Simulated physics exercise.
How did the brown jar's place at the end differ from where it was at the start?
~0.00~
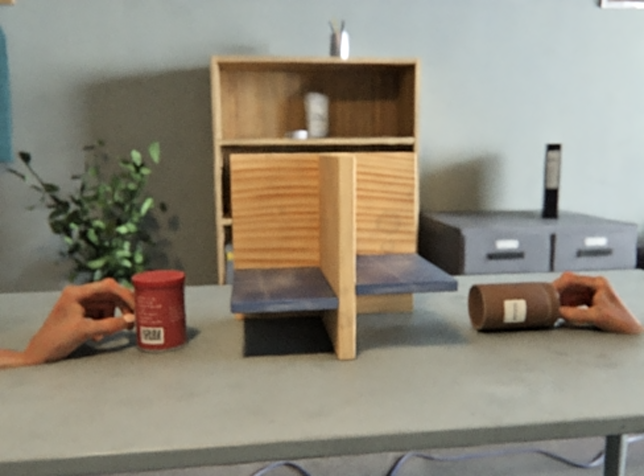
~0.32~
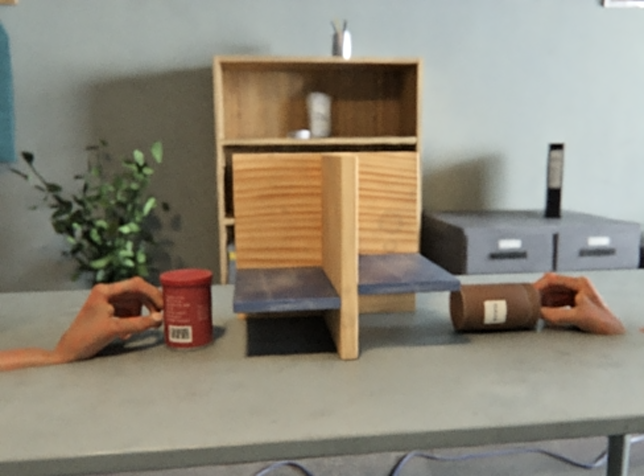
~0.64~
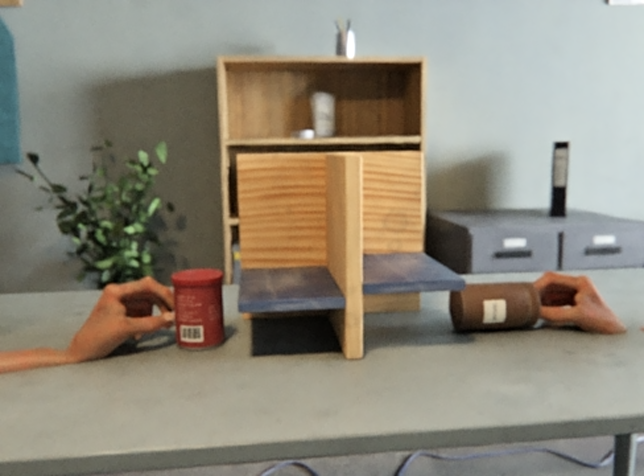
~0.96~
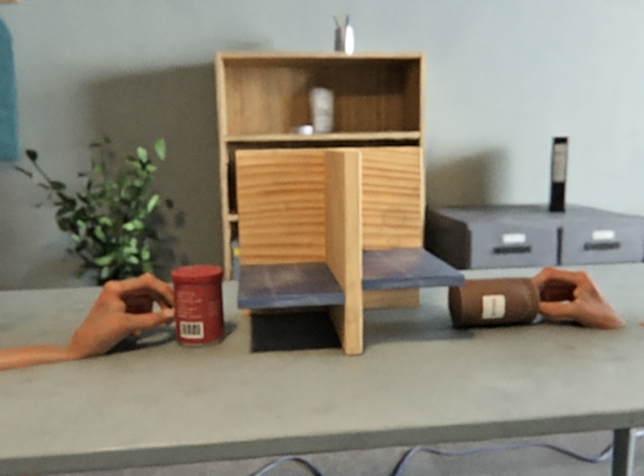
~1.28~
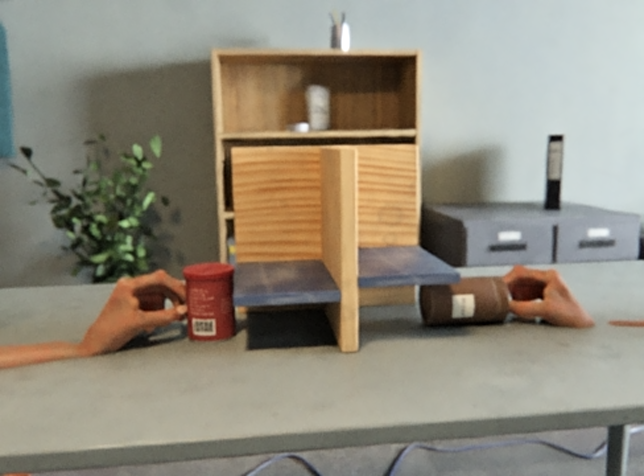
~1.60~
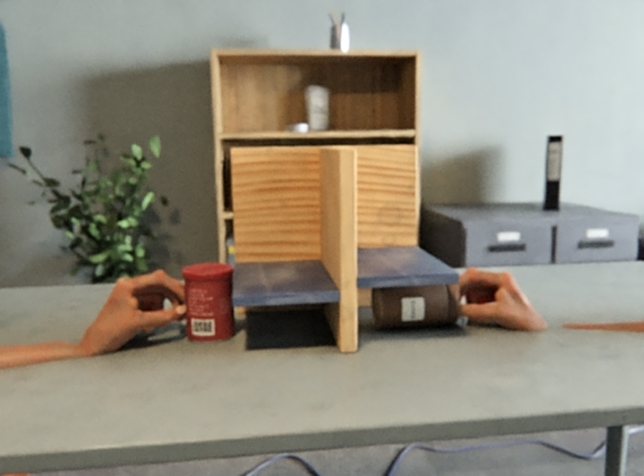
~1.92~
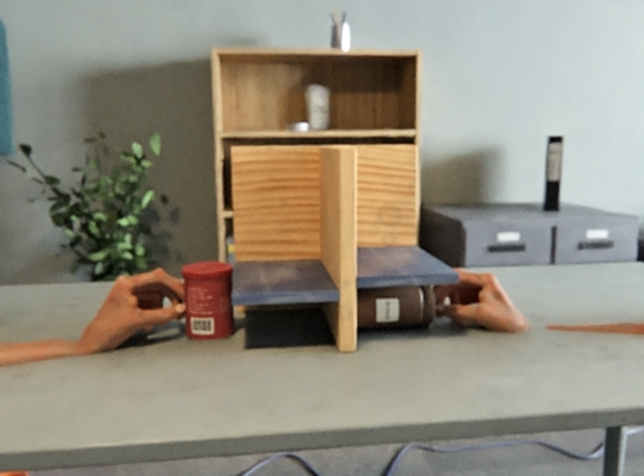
At the start the brown jar lay out in the open to the right of the stand, and by the end it had moved left and was underneath the right side of the shelf.
